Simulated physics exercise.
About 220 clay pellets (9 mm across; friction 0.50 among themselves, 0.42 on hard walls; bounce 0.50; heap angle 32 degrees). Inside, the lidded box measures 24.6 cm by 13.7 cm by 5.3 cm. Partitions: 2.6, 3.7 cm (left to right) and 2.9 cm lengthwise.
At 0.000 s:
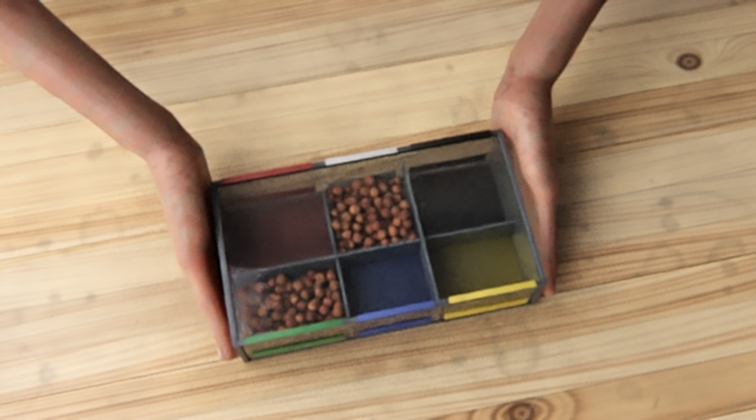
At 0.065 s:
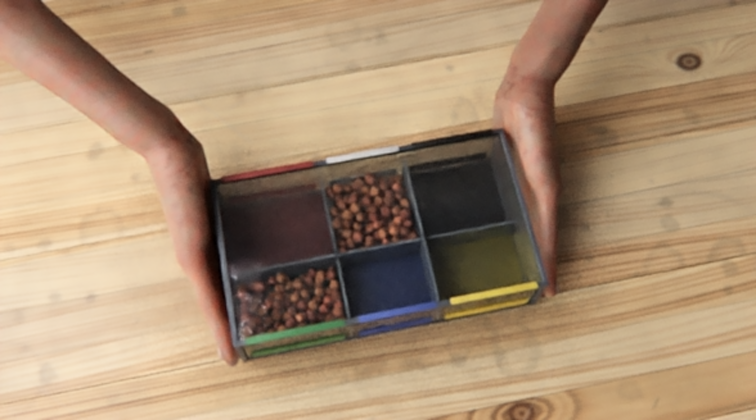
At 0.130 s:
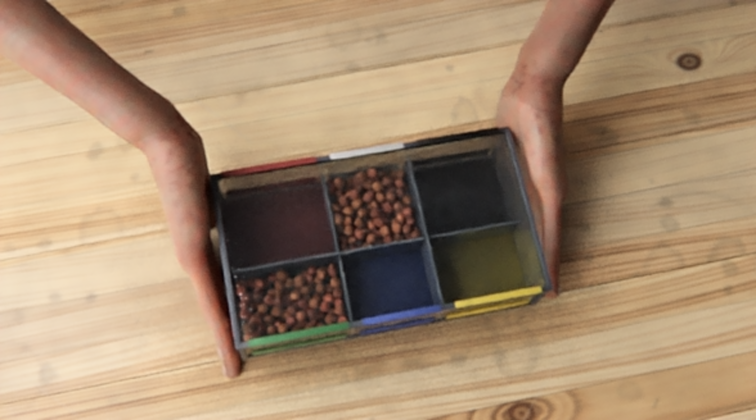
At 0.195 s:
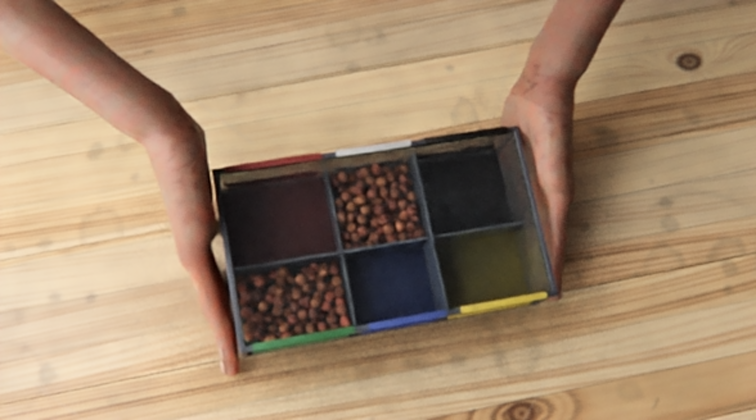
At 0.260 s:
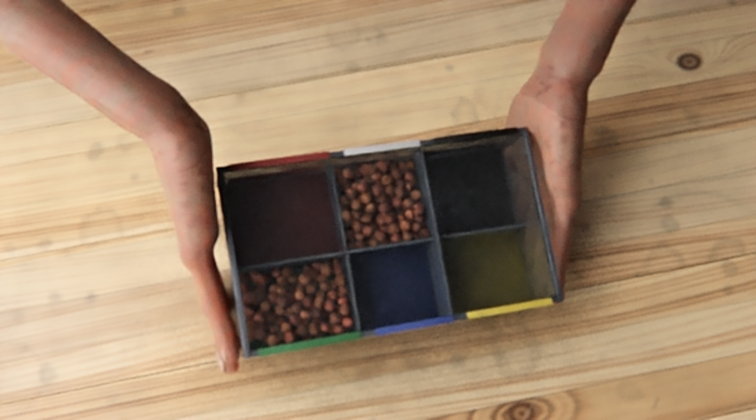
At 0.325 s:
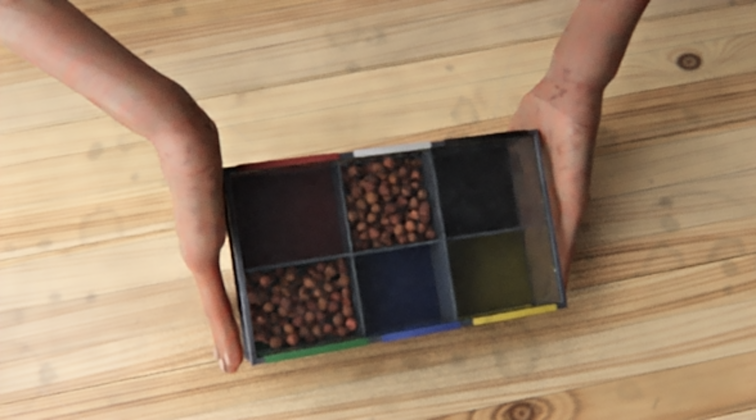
In the video, two hands hold a lidded box with six colour-marked compartments above a wooden table and tilt it slightly, shifting it a little to the right, while the small brown pellets stay in the green and white compartments.
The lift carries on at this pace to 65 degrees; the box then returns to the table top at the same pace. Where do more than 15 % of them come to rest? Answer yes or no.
Red compartment: No; blue compartment: No; green compartment: Yes; yellow compartment: No; white compartment: Yes; black compartment: No.
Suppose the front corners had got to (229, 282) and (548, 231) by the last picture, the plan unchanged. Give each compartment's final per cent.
Red 0; blue 0; green 40; yellow 0; white 60; black 0.
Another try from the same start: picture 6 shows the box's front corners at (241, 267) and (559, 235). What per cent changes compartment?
It would be near 5 per cent.
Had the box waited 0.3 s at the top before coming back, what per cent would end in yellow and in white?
In that case yellow 0, white 50.
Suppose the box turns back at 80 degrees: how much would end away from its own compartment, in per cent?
About 35 per cent.
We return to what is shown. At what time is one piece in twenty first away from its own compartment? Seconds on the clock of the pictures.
Near 0.95 s.
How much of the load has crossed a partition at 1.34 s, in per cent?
About 10 per cent.
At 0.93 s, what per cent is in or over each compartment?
Red 0; blue 5; green 40; yellow 0; white 55; black 0.
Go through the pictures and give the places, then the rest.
Box tilt 0 degrees, front corners at (238, 341) and (542, 281); green 40 %, white 60 %, in the first picture.
Box tilt 2 degrees, front corners at (239, 342) and (543, 282), in the second picture.
Box tilt 6 degrees, front corners at (241, 343) and (547, 286), lowest corner right front, in the third picture.
Box tilt 12 degrees, front corners at (245, 347) and (552, 292), lowest corner right front, in the fourth picture.
Box tilt 18 degrees, front corners at (250, 352) and (557, 297), lowest corner right front, in the fifth picture.
Box tilt 24 degrees, front corners at (256, 359) and (561, 303), lowest corner right front; green 40 %, white 60 %. Its pace works out near 90 degrees a second, in the sixth picture.
After 0.93 s, tilt 62 degrees; blue 5 %, green 40 %, white 55 %.
After 1.34 s, tilt 25 degrees; blue 10 %, green 40 %, white 50 %.
Then, at 1.82 s, tilt 0 degrees; blue 10 %, green 40 %, white 50 %.
By 2.2 s all is still; red 0 %, blue 10 %, green 40 %, yellow 0 %, white 50 %, black 0 %.
